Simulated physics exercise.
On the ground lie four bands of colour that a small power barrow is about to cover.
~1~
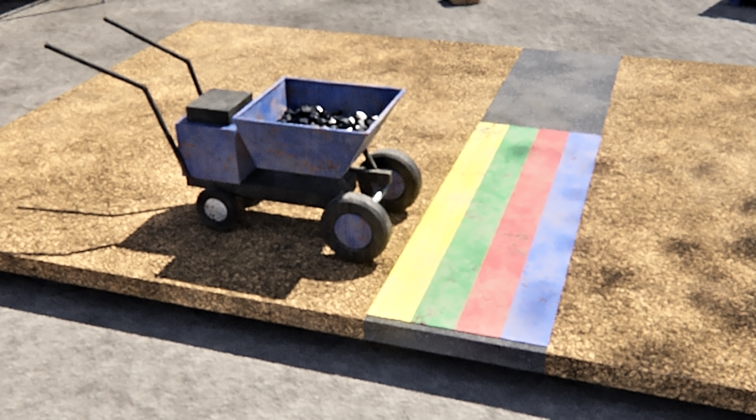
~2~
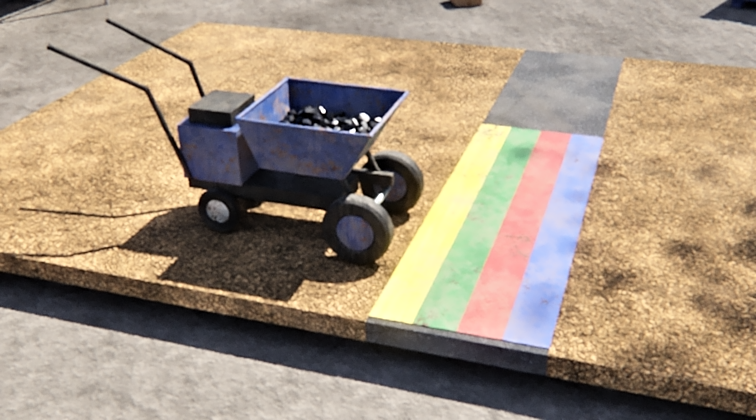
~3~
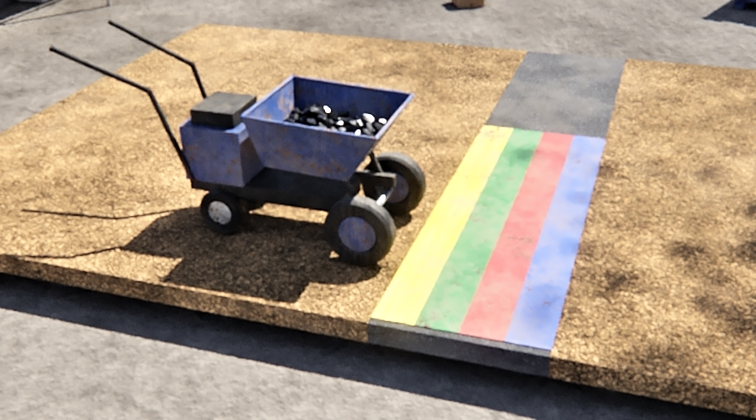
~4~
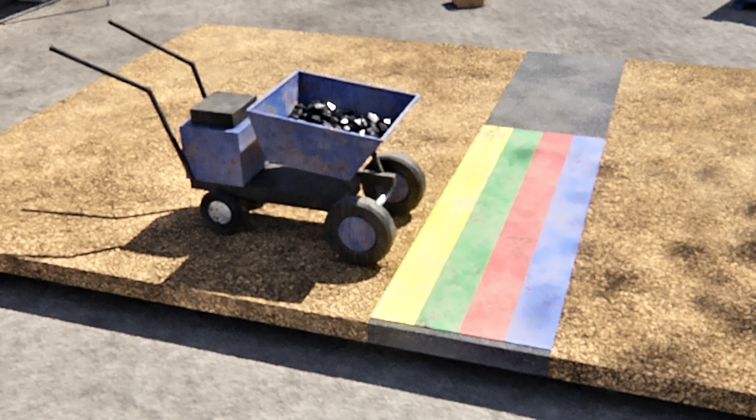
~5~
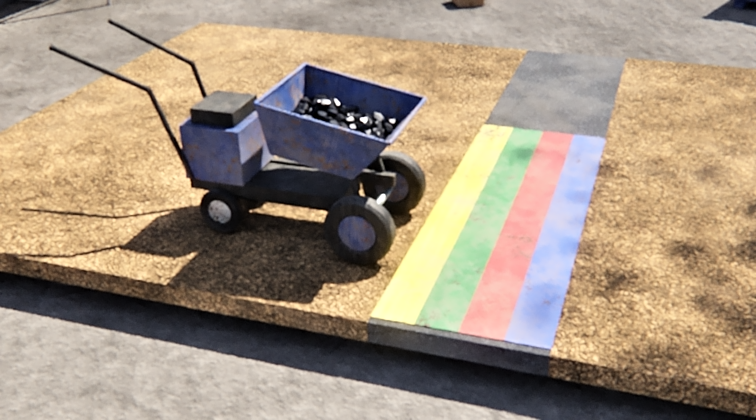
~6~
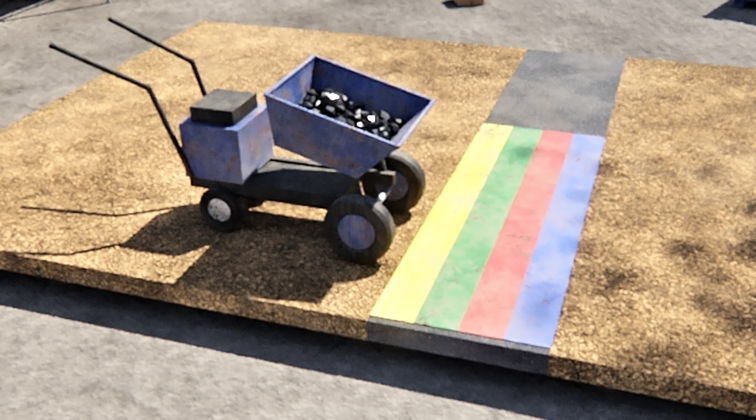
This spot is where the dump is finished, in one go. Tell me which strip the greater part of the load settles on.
The greater part settles on the red strip.
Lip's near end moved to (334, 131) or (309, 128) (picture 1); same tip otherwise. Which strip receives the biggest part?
Try one: The strip in green; try two: Yellow.
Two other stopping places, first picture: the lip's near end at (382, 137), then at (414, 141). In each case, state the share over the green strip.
About 10 percent the first time, about 0 percent the second.
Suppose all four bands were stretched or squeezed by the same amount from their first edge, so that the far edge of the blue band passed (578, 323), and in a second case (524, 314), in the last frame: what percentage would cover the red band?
I get 40 % for the first one and 40 % for the second.
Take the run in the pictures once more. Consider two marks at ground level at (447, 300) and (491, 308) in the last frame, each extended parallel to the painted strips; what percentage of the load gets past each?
Result, first then second: 90 %, 40 %.
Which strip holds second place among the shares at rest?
The strip in second place is the strip in green.
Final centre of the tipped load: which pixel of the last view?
I'd put the middle somewhere around (506, 249).
Soon, skip tipped steeply; all in the skip.
A while on, skip tipped steeply; nearly all in the skip; a stray few over the green strip; a stray few over the red strip; a stray few falling.
Towards the end, skip tipped right over; about a quarter in the skip; about a quarter over the green strip; about a third over the red strip; a small part over the blue strip; a stray few off the paint.
Finally, skip tipped right over; a stray few in the skip; a stray few over the yellow strip; about a third over the green strip; about half over the red strip; about a quarter over the blue strip; a stray few off the paint.
